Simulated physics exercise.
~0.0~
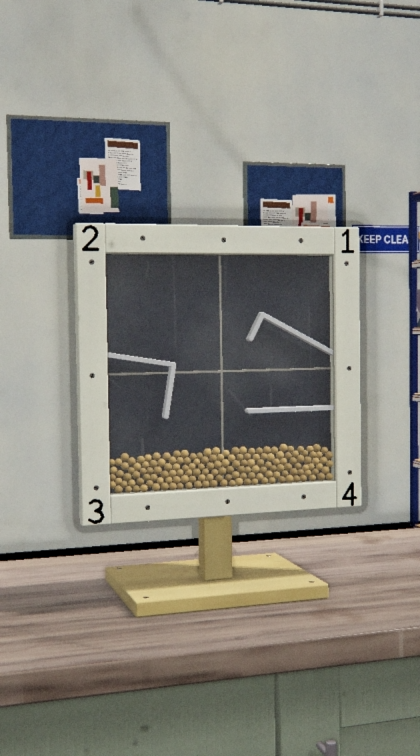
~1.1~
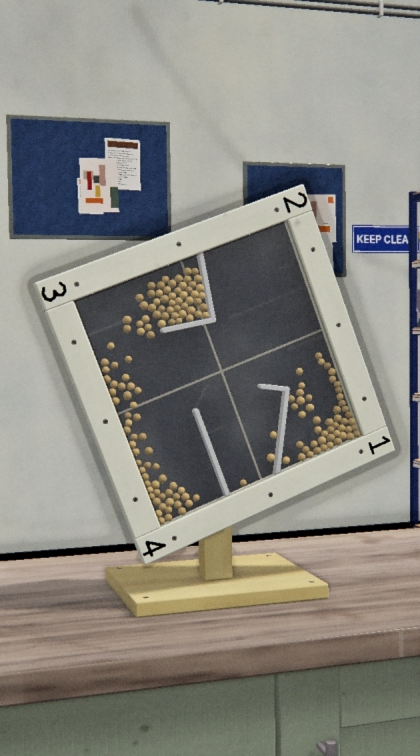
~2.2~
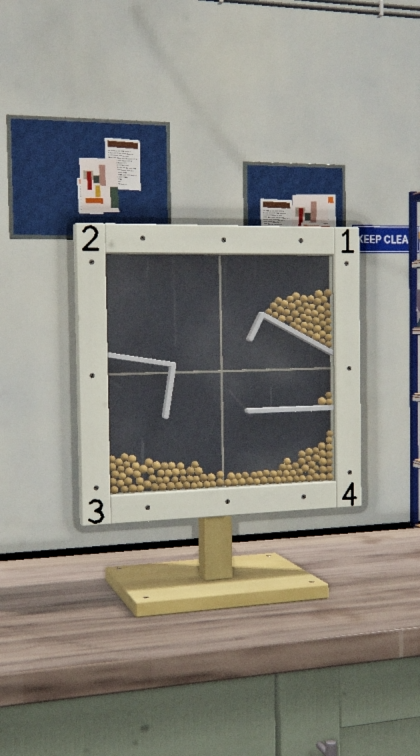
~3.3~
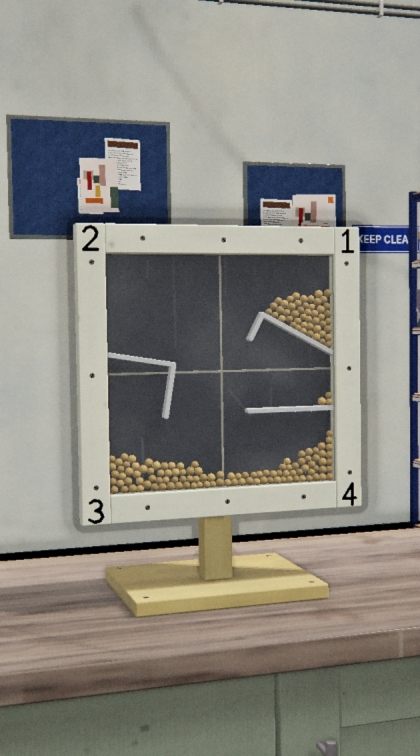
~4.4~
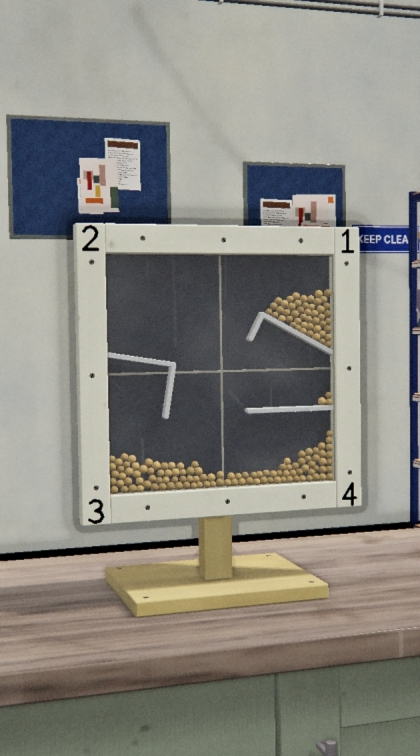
On a wooden workbench, a square clear-fronted box of pale wooden beads turns clockwise on its stand, scattering them, and comes back upright, ending still with some beads on the right-hand ledges and the rest heaped toward both bottom corners.
